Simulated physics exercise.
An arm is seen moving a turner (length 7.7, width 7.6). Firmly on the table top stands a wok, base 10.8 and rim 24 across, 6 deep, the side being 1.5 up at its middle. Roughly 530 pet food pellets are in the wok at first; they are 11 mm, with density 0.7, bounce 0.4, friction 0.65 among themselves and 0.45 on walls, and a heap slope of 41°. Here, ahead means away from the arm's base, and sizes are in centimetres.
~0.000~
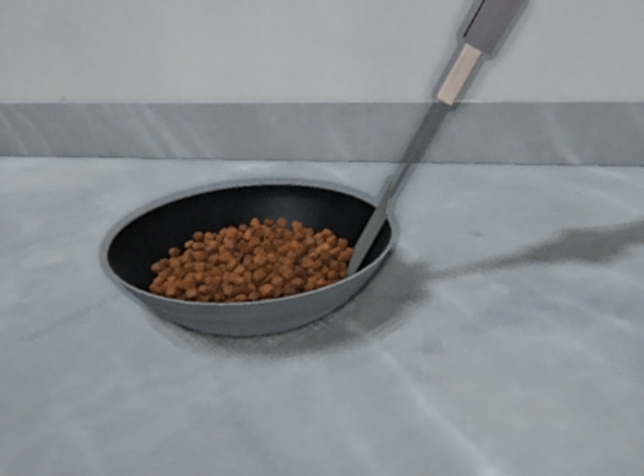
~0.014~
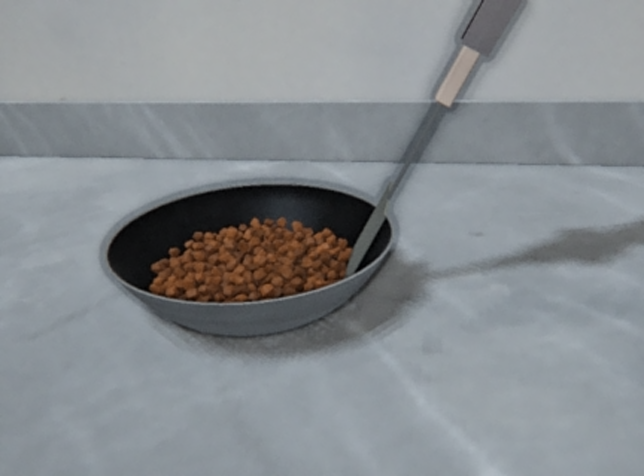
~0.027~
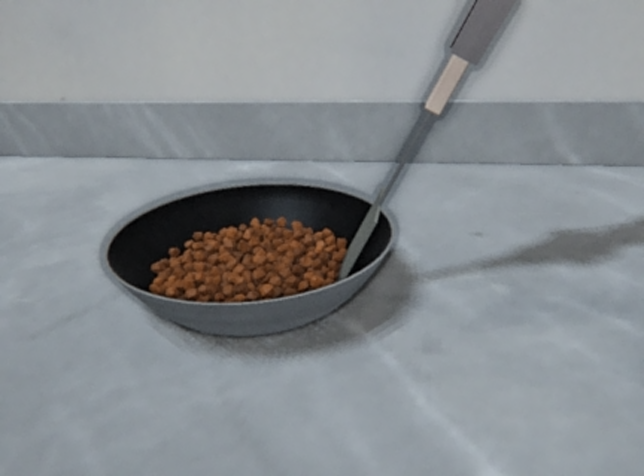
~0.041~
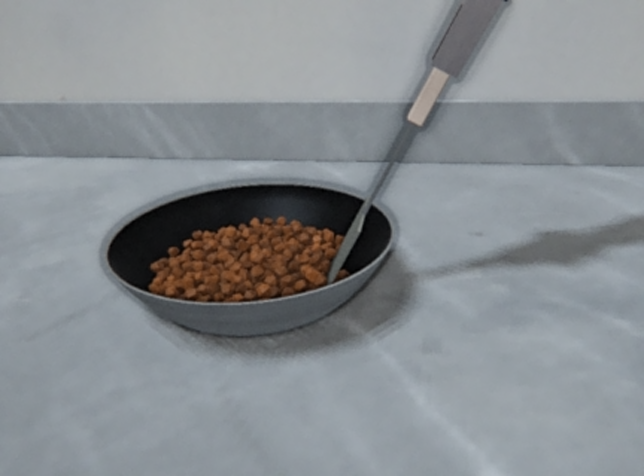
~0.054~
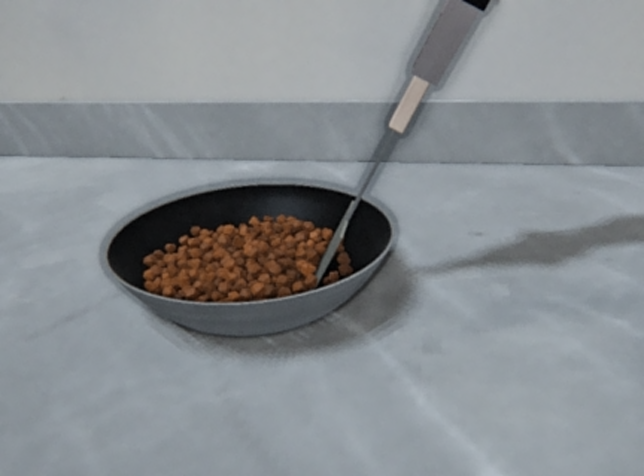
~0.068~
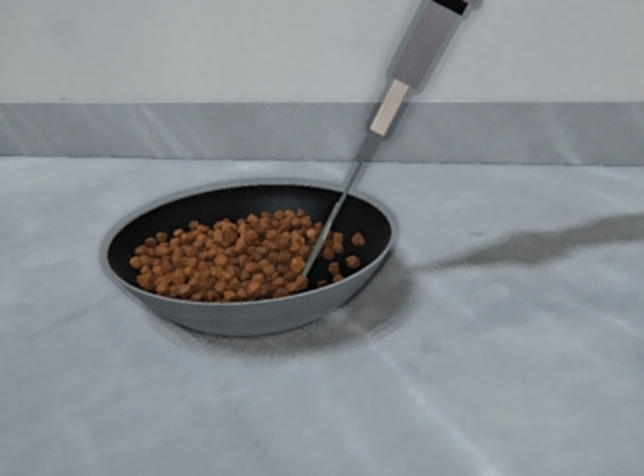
At the start, a turner rests inside the right edge of a dark wok heaped with brown pellets on a marbled table top. The turner then moves left into the heap, pushing pellets toward the left side, while a few loose ones remain to the right of its blade.
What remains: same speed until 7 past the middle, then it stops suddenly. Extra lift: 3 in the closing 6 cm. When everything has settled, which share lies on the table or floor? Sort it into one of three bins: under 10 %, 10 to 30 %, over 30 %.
Bin: Over 30 %.
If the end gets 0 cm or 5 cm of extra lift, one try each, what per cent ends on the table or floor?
Close to 35 and 35 percent respectively.
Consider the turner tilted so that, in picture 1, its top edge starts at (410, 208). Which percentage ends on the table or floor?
Roughly 35 percent ends on the table or floor.
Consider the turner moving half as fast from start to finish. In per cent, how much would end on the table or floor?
Then around 25 percent would finish on the table or floor.
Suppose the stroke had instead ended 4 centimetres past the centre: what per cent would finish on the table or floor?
I'd expect close to 10 per cent then.
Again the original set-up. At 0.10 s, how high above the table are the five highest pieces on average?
I'd say close to 7 cm on average.
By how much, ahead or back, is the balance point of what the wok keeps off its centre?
The balance point is about 3.0 cm ahead.
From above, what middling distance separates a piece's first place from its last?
About 6 cm.
After 0.10 s, sloping 63°, highest piece 9 above the table; 532 in the wok, 1 on the blade or in flight.
After 0.13 s, sloping 63°, highest piece 12 above the table; 529 in the wok, 4 on the blade or in flight.
After 0.35 s, sloping 63°, highest piece 15 above the table; 328 in the wok, 70 on the table or floor, 135 on the blade or in flight.
After 1.40 s, sloping 63°, highest piece 7 above the table; 327 in the wok, 206 on the table or floor.
At rest, 327 in the wok, 206 on the table or floor. That is 39 % on the table or floor.
